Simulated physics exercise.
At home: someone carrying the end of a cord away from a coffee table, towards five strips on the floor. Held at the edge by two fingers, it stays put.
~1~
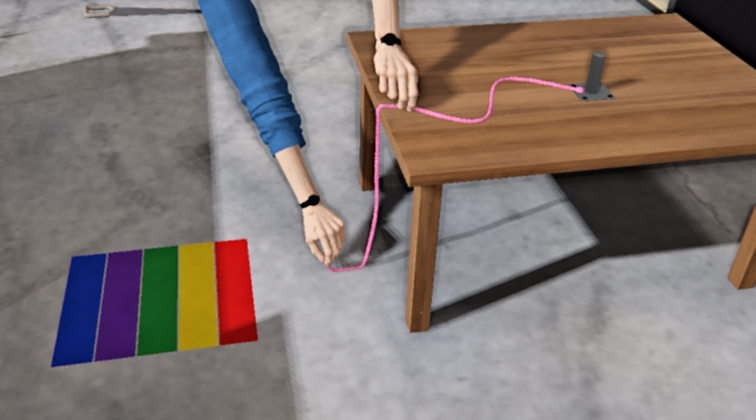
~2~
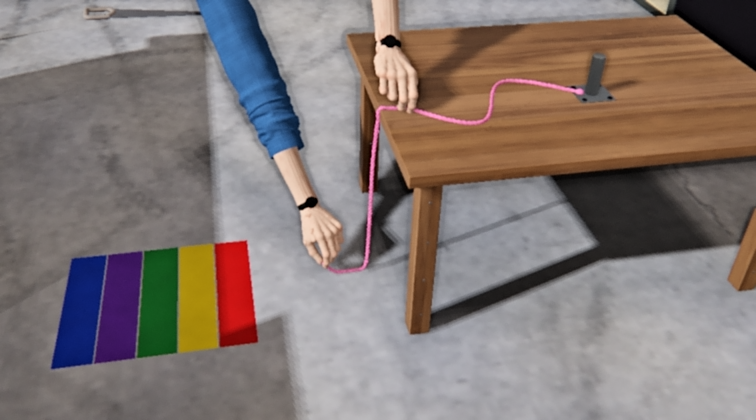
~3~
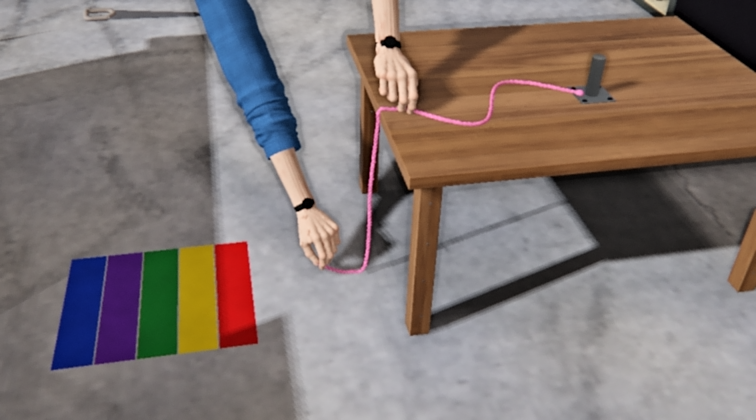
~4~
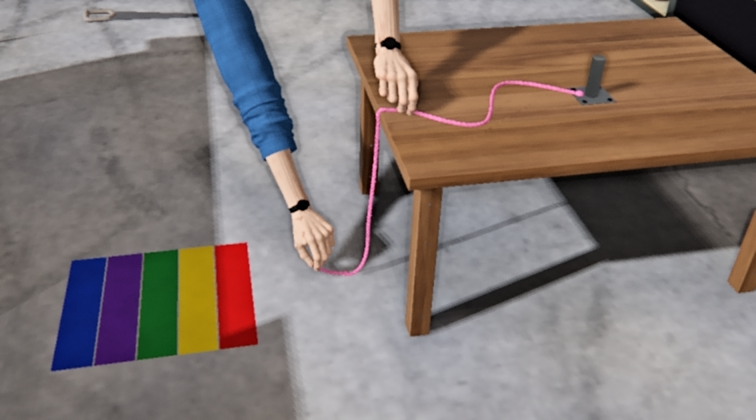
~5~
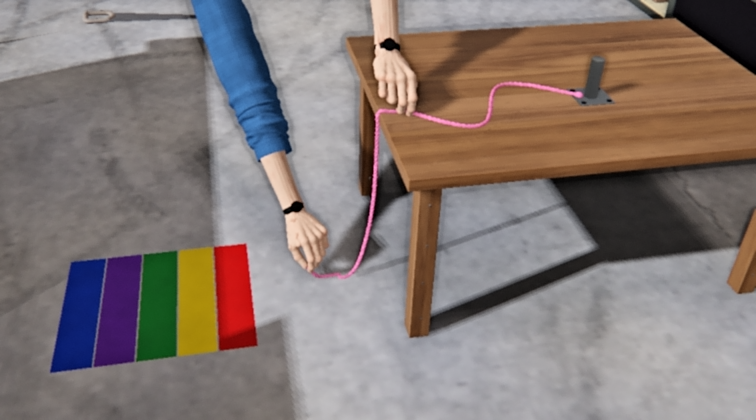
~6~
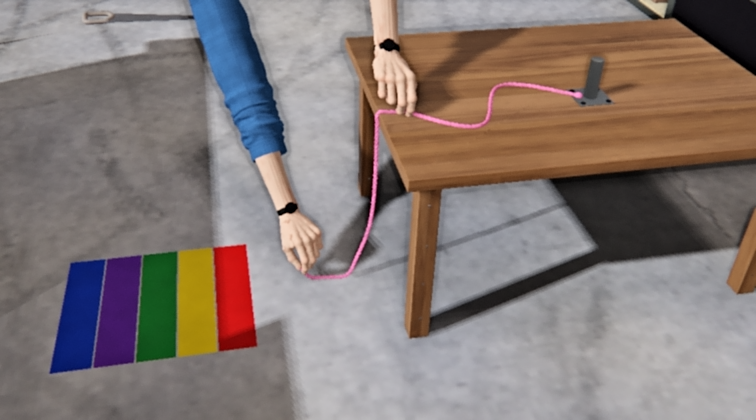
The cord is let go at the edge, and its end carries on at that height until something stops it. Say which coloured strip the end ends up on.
It ends up on the purple strip.
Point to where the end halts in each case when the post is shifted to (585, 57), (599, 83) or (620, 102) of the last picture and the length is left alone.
Near (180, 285), (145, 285) and (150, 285).
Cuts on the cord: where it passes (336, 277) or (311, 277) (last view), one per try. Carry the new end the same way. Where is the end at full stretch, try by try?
(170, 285) and (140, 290).
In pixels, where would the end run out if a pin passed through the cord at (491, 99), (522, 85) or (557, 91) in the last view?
Expect roughly (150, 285) for the first, (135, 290) for the second and (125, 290) for the third.
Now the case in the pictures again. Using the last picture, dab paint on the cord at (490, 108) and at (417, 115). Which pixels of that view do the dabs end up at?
They end up around (451, 108) and around (353, 135).
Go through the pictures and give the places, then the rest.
The first frame shows end (326, 261); red (238, 322); yellow (198, 327); green (158, 332); purple (117, 337); blue (75, 342).
The second frame shows end (323, 263); cord through (544, 85) (492, 97) (448, 120) (378, 123) (371, 193) (367, 259).
The third frame shows end (320, 264).
The fourth frame shows end (315, 266); cord through (544, 87) (492, 99) (448, 122) (378, 125) (372, 195) (364, 261).
The fifth frame shows end (308, 268).
The sixth frame shows end (302, 269); cord through (542, 88) (491, 101) (447, 123) (377, 126) (374, 196) (355, 262).
A little later, end near (174, 284); over green.
Next, end near (137, 288); over green.
When it is tight, end near (116, 290); over purple. It gets as far as the purple strip.
